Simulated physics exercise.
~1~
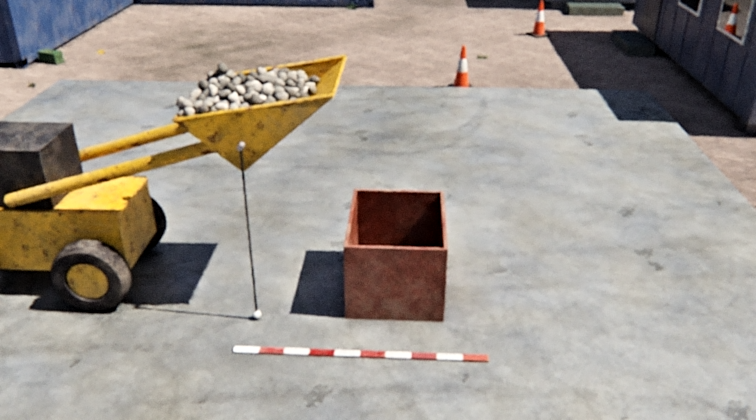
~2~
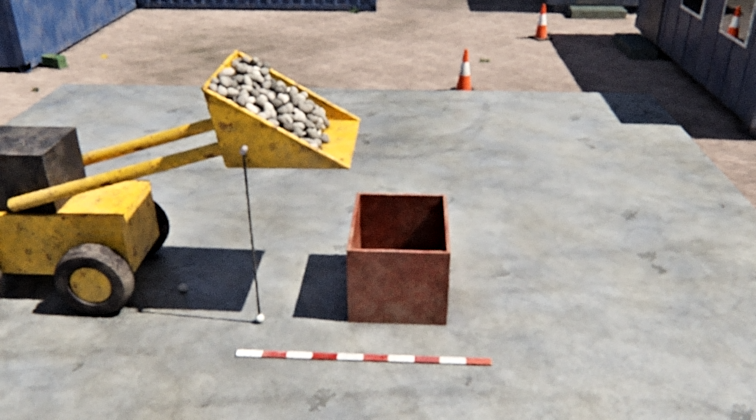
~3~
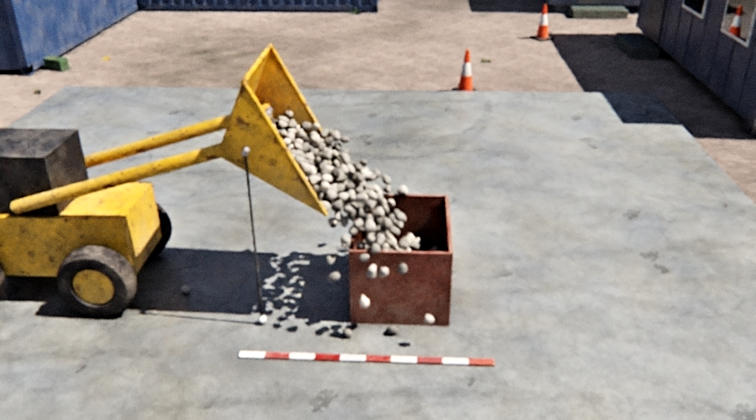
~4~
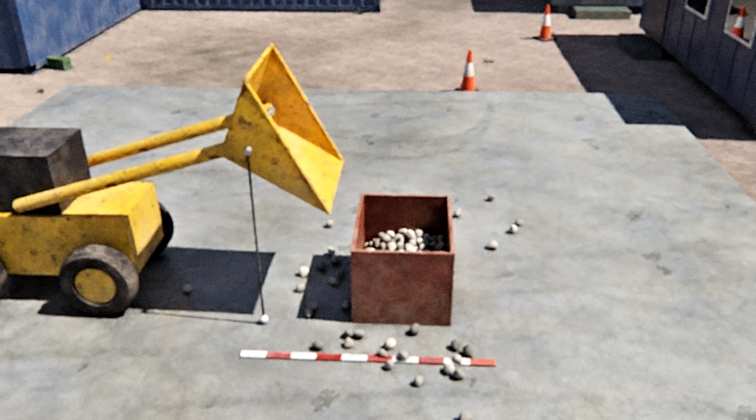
On a sunlit concrete yard with traffic cones and blue containers behind, a yellow loader on the left holds its raised bucket, heaped with grey cobbles, near an open rust-red bin. The bucket tips forward to the right, and the stones begin to settle toward its lower lip. As it tilts more steeply, the cobbles pour out in a thick stream, most dropping into the bin while some fall in front of it. At the end the bucket hangs steeply tipped and looks emptied, with a pile of stones inside the bin and strays scattered around it and by the red-and-white staff.
